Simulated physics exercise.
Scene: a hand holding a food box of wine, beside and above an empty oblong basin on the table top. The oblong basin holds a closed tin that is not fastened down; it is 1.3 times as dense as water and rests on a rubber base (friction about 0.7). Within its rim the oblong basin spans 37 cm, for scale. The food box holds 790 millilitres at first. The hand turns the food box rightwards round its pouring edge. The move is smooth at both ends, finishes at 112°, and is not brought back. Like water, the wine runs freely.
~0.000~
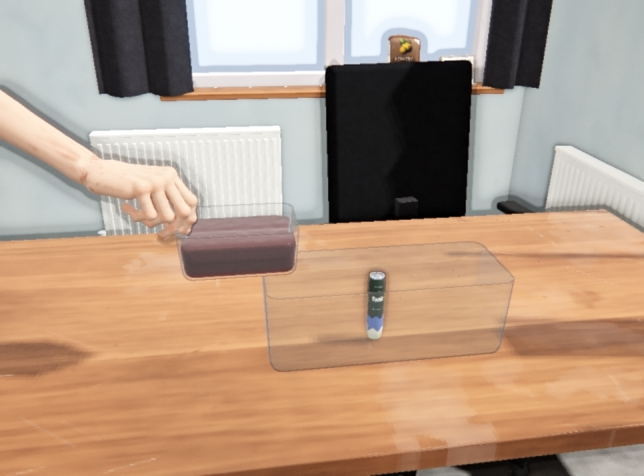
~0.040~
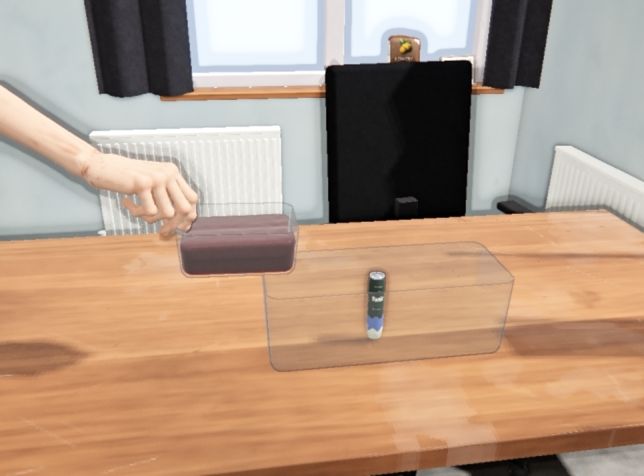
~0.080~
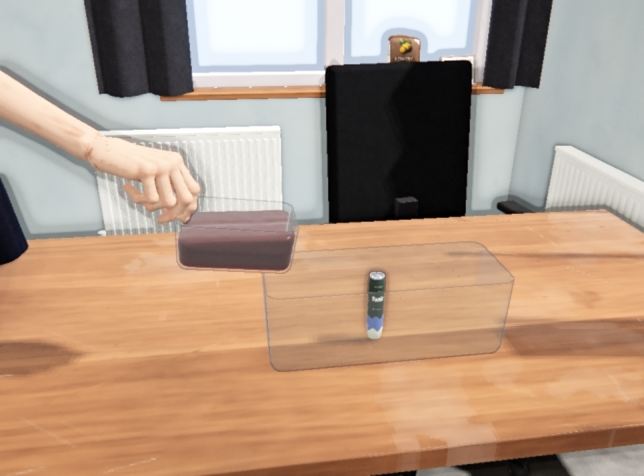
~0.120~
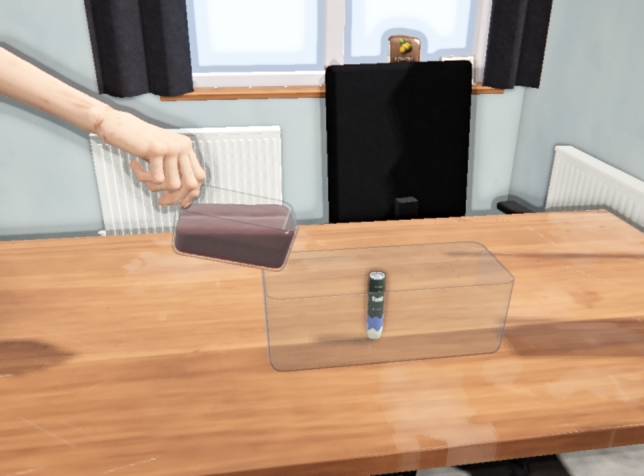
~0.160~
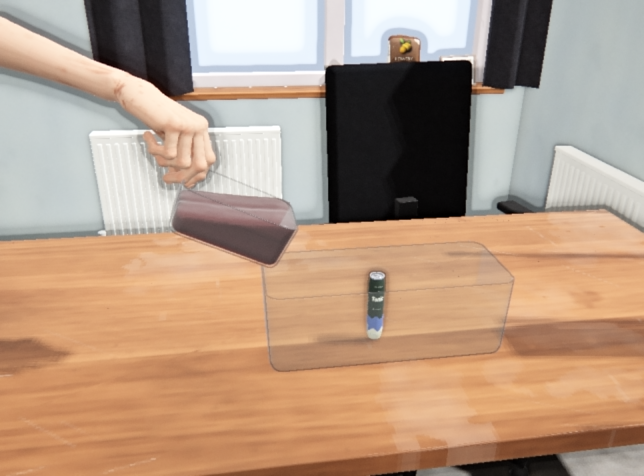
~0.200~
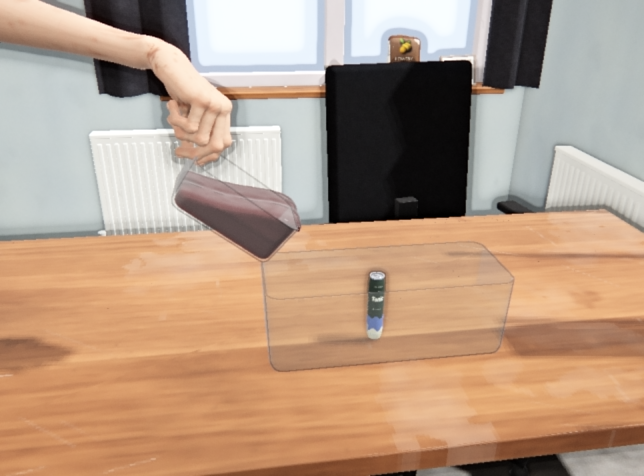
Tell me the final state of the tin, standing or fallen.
The tin ends fallen.
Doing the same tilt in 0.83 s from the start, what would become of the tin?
After the tilt, the tin has tipped over.
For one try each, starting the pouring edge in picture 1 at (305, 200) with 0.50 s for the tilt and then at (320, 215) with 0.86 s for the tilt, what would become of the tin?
The tin stays vertical the first time and stays vertical the second time.
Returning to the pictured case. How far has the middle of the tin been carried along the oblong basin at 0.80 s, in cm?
Centre to centre, close to 7 cm.
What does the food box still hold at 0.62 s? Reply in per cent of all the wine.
What remains is about 1 percent of it all.
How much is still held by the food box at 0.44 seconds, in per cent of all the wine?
I'd estimate some 24 % remains.
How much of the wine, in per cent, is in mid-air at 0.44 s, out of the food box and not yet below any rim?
Roughly 58 %.
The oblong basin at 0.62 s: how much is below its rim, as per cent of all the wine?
Some 90 percent of the total.
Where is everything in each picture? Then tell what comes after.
The first frame shows tilt 0°; pouring edge (295, 218); surface from (182, 233) to (293, 227); the oblong basin's rim runs from (263, 277) to (498, 261); the tin's top is at (377, 278).
The second frame shows tilt 2°; pouring edge (295, 218); surface from (182, 231) to (292, 225).
The third frame shows tilt 7°; pouring edge (295, 218); surface from (180, 226) to (292, 221).
The fourth frame shows tilt 15°; pouring edge (295, 218); surface from (178, 216) to (293, 215).
The fifth frame shows tilt 26°; pouring edge (294, 218); surface from (177, 200) to (294, 214); 2 per cent is over the edge.
The sixth frame shows tilt 39°; pouring edge (294, 218); surface from (179, 180) to (275, 200); 5 per cent is over the edge.
After 0.44 s the tilt is 108° and 24 per cent is still to pour; the tin stands where it began.
After 0.62 s the tilt is 112° and 1 per cent is still to pour; the tin leans 42°.
After 0.80 s the tilt is 112° and 0 per cent is still to pour; the tin lies on its side.
After 1.00 s the tilt is 112° and 0 per cent is still to pour; the tin lies on its side.
In the end the tin lies on its side.
